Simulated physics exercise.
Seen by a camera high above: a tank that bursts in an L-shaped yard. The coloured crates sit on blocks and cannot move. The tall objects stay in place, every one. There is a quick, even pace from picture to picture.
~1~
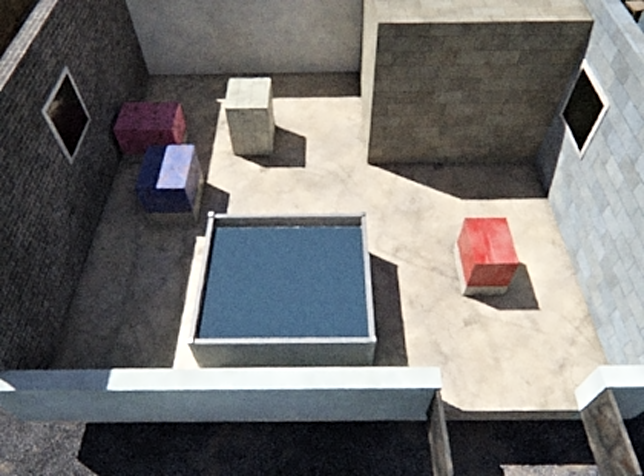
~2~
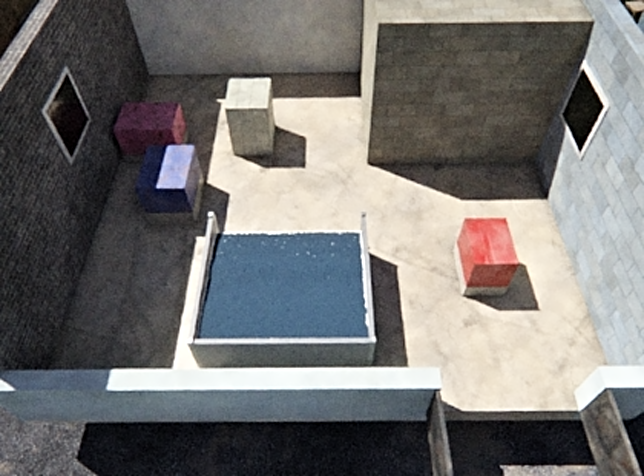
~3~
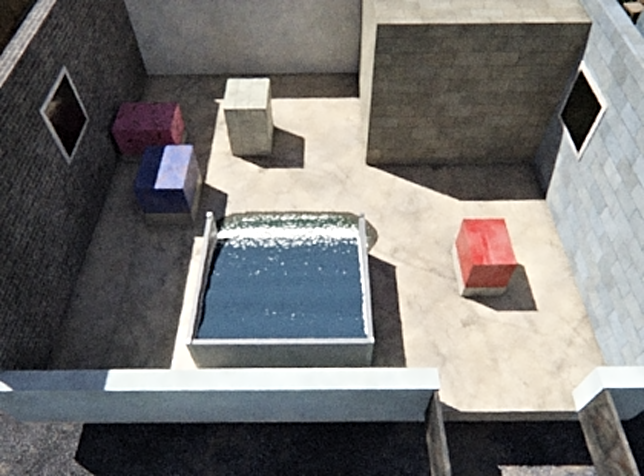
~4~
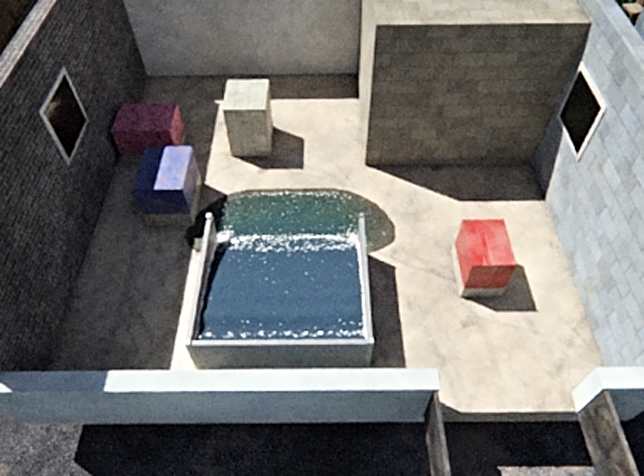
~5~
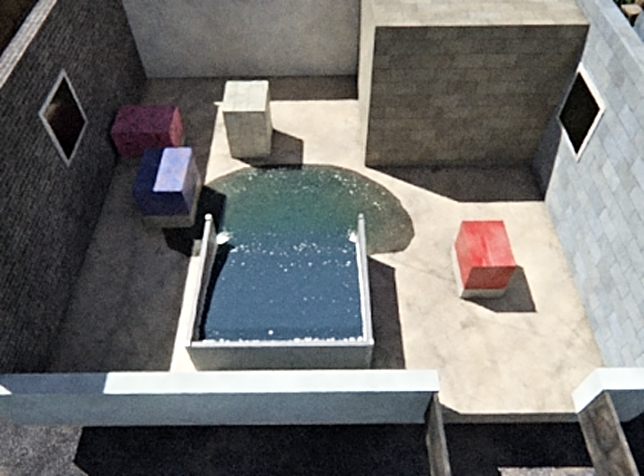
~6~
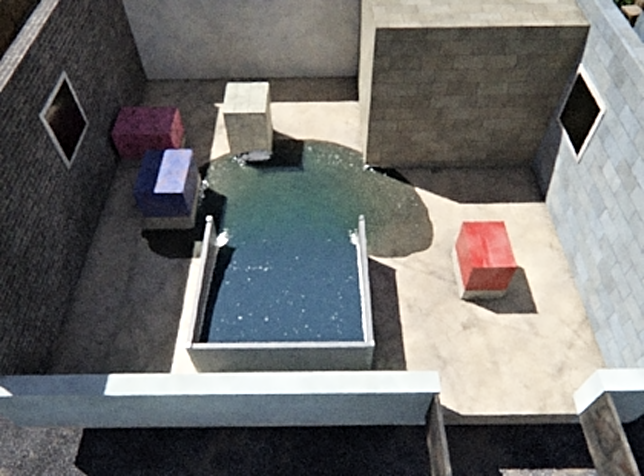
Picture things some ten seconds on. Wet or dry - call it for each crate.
Calls: Pink crate - wet; red crate - dry; blue crate - dry.
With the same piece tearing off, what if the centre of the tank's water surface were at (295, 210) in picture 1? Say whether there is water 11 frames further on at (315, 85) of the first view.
That point would end up soaked.
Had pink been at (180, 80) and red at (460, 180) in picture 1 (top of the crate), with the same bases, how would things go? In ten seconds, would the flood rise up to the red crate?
As for red crate, it stays clear.
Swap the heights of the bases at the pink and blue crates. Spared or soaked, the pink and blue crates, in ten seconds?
Taking them in turn, the pink crate gets reached and the blue crate gets reached.
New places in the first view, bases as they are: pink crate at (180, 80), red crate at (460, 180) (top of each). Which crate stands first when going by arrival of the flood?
Blue crate.
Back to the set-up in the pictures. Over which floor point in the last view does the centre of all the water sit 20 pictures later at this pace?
I reckon somewhere around (282, 160).
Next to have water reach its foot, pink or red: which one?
It's the pink crate.
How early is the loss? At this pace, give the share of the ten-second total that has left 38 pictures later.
About 25 per cent.
A moment on, water covers 40 % of the floor; the pink crate water round its plinth, the red crate water round its plinth, the blue crate water round its plinth.
Next, water covers 50 % of the floor; the pink crate water round its plinth, the red crate water round its plinth, the blue crate water round its plinth.
Then, water covers 65 % of the floor; the pink crate water round its plinth, the red crate water round its plinth, the blue crate water round its plinth.
Later, water covers 85 % of the floor; the pink crate water round its plinth, the red crate water round its plinth, the blue crate water round its plinth.
In the end, water covers 95 % of the floor; the pink crate was topped, the red crate stayed above the water, the blue crate stayed above the water.
